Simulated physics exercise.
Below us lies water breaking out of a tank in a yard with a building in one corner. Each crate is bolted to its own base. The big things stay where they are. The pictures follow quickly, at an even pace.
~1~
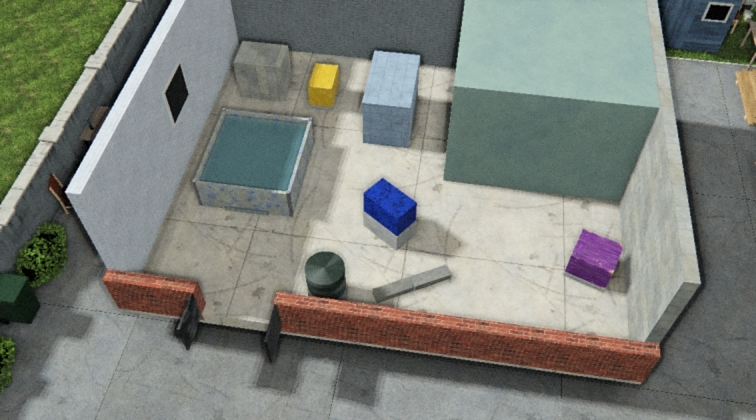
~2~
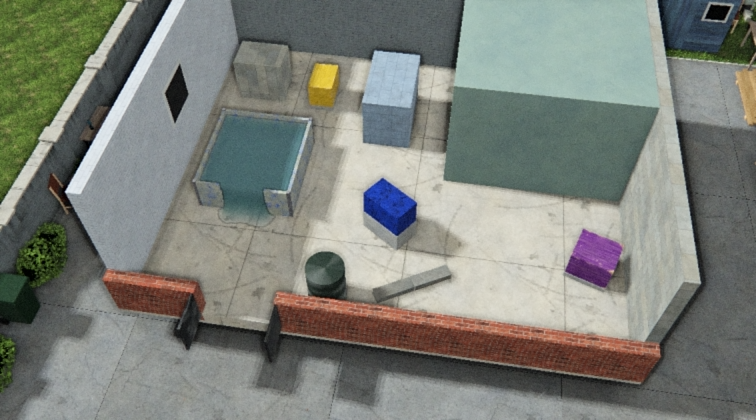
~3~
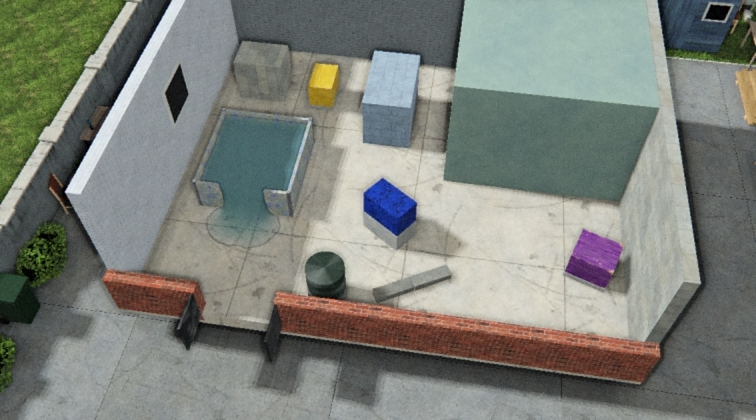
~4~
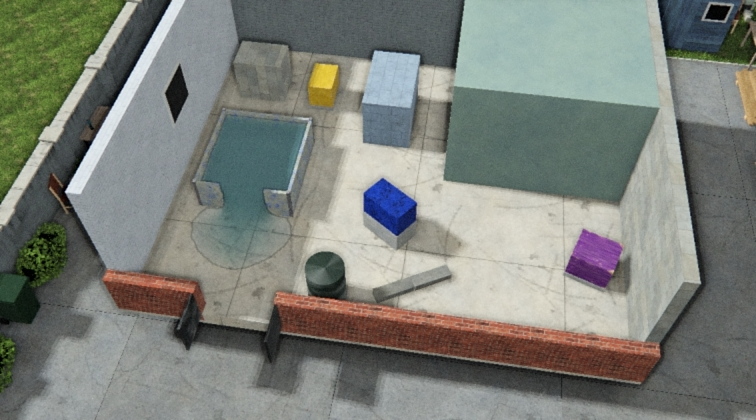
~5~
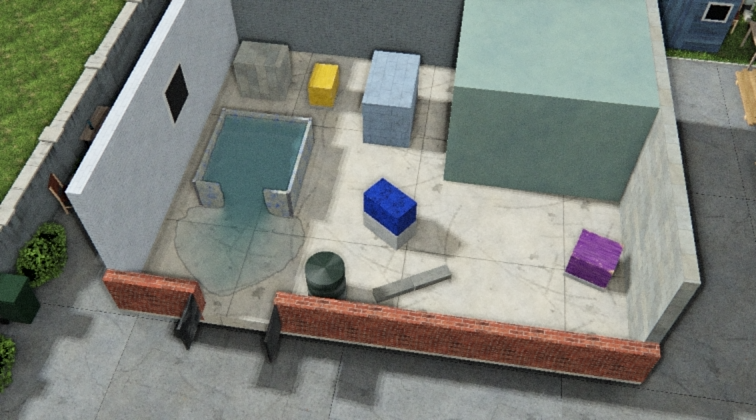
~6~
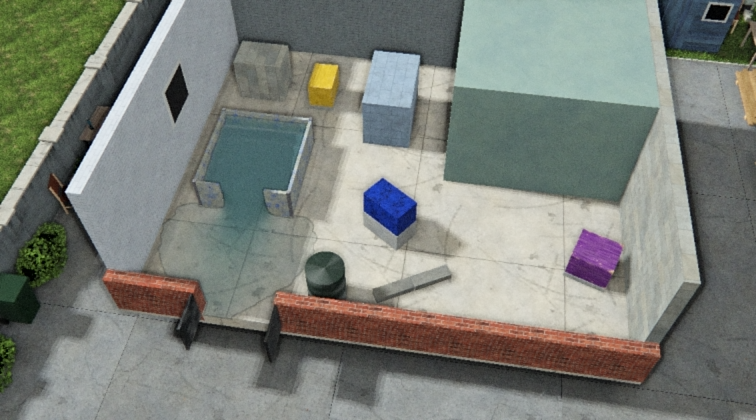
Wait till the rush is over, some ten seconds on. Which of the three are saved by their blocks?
In the end: The yellow crate keeps dry; the purple crate keeps dry; the blue crate keeps dry.
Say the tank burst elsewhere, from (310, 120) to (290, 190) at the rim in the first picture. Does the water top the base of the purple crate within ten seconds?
My reading: The purple crate is topped.
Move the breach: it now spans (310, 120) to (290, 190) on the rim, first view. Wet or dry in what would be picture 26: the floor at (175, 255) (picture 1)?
Answer: Not flooded.
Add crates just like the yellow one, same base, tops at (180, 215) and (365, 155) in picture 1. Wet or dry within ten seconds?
As listed: Is topped, escapes it.
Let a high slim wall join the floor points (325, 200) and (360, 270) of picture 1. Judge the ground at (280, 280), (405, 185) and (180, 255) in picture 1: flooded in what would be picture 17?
In that order: Wet, not flooded, covered.
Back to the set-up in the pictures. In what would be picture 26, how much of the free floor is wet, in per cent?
About 25 per cent.
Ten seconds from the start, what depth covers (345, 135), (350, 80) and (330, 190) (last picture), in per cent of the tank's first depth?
Roughly 2, 4 and 2 per cent, in turn.
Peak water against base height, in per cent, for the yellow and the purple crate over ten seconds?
Near 40 and 20 in a hundred.
A moment on, water covers 15 % of the floor; the yellow crate not reached, the purple crate not reached, the blue crate not reached.
Next, water covers 20 % of the floor; the yellow crate not reached, the purple crate not reached, the blue crate not reached.
Then, water covers 25 % of the floor; the yellow crate not reached, the purple crate not reached, the blue crate water round its plinth.
Later, water covers 35 % of the floor; the yellow crate water round its plinth, the purple crate water round its plinth, the blue crate water round its plinth.
In the end, water covers 55 % of the floor; the yellow crate stayed above the water, the purple crate stayed above the water, the blue crate stayed above the water.
